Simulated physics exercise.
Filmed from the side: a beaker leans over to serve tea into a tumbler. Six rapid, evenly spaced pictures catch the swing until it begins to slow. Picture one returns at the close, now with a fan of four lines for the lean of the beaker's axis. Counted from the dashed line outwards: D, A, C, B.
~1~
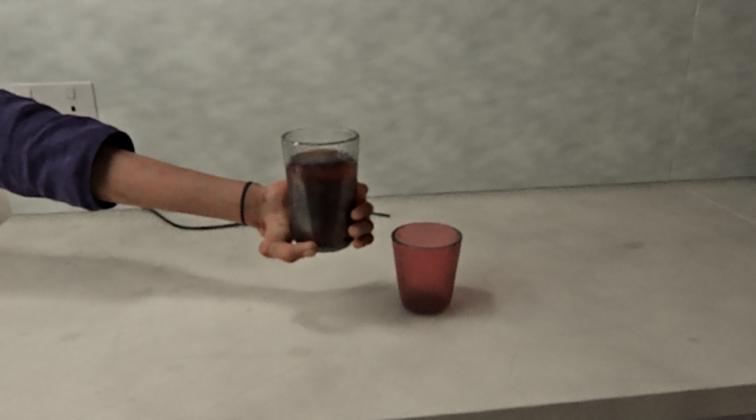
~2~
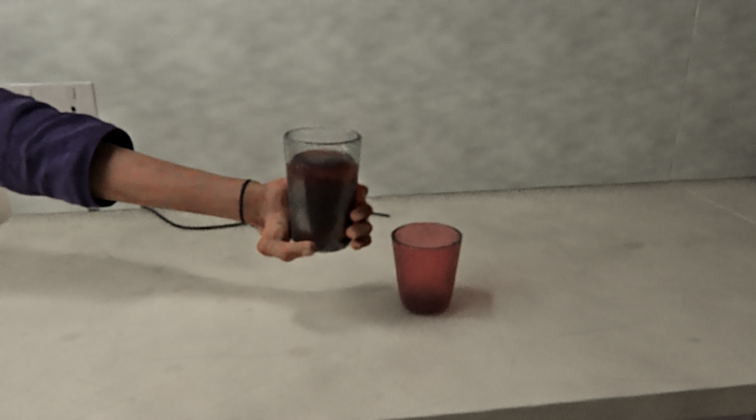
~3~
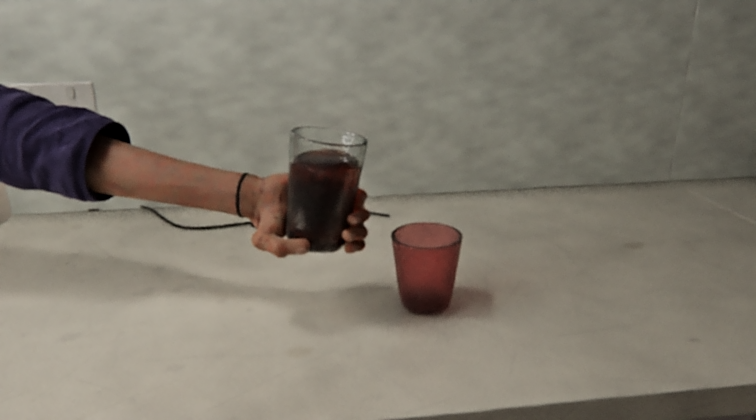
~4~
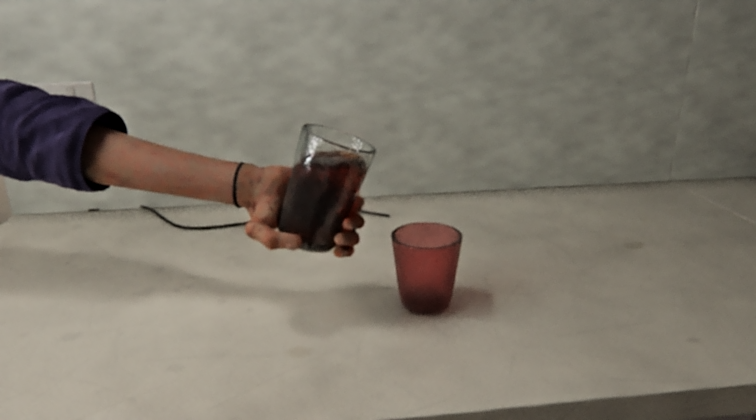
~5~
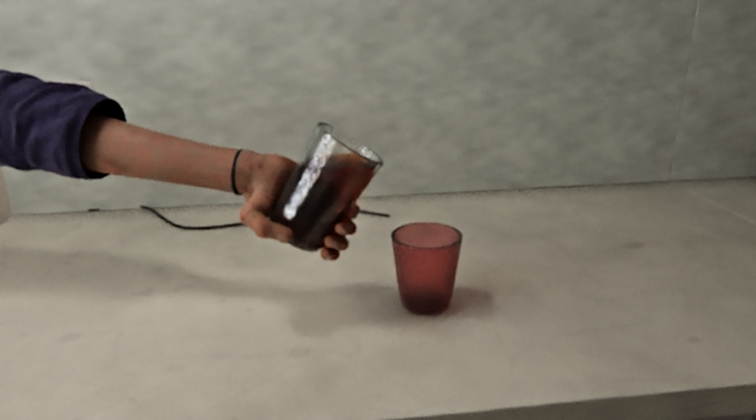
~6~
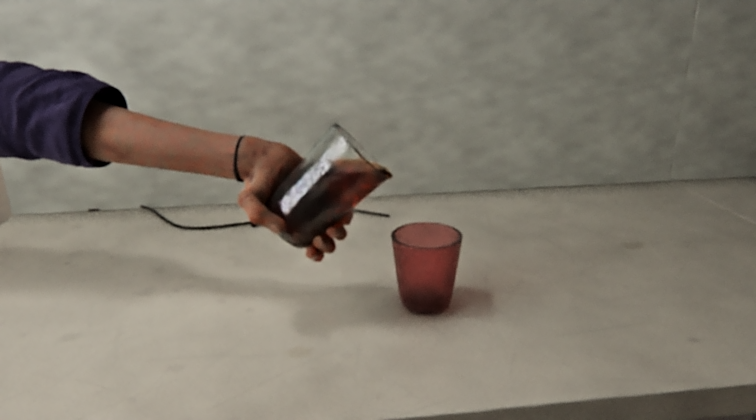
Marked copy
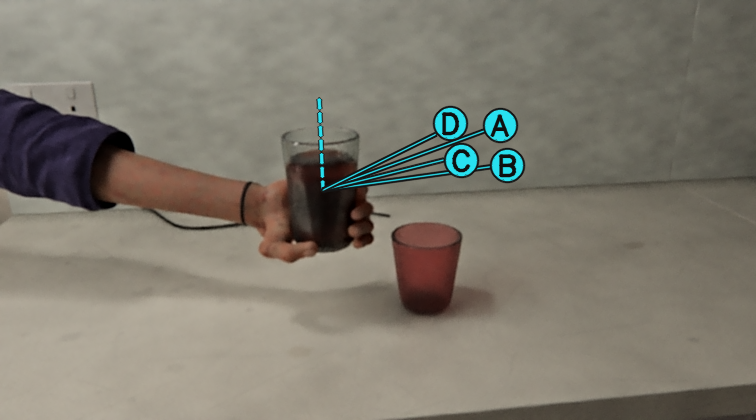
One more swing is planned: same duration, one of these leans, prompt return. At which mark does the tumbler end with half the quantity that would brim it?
Best: A.
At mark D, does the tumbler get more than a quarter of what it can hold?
Yes.
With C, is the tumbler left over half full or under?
Over half.
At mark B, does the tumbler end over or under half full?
Over half.
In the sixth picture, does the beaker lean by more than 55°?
No.
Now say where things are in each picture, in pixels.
In the first picture, upright, lip at (356, 133); rim of the tumbler round (427, 234); nothing has left yet.
In the second picture, tipped about 2°, lip at (358, 135); nothing has left yet.
In the third picture, tipped about 9°, lip at (365, 139); nothing has left yet.
In the fourth picture, tipped about 20°, lip at (373, 148); nothing has left yet.
In the fifth picture, tipped about 33°, lip at (381, 160); nothing has left yet.
In the sixth picture, tipped about 46°, lip at (386, 174); nothing has left yet.
On the marked copy, A at (484, 130); B at (490, 166); C at (443, 159); D at (435, 134).
With A, the tumbler ends with about 49 % of what it can hold.
With B, the tumbler ends with about 80 % of what it can hold.
With C, the tumbler ends with about 66 % of what it can hold.
With D, the tumbler ends with about 36 % of what it can hold.
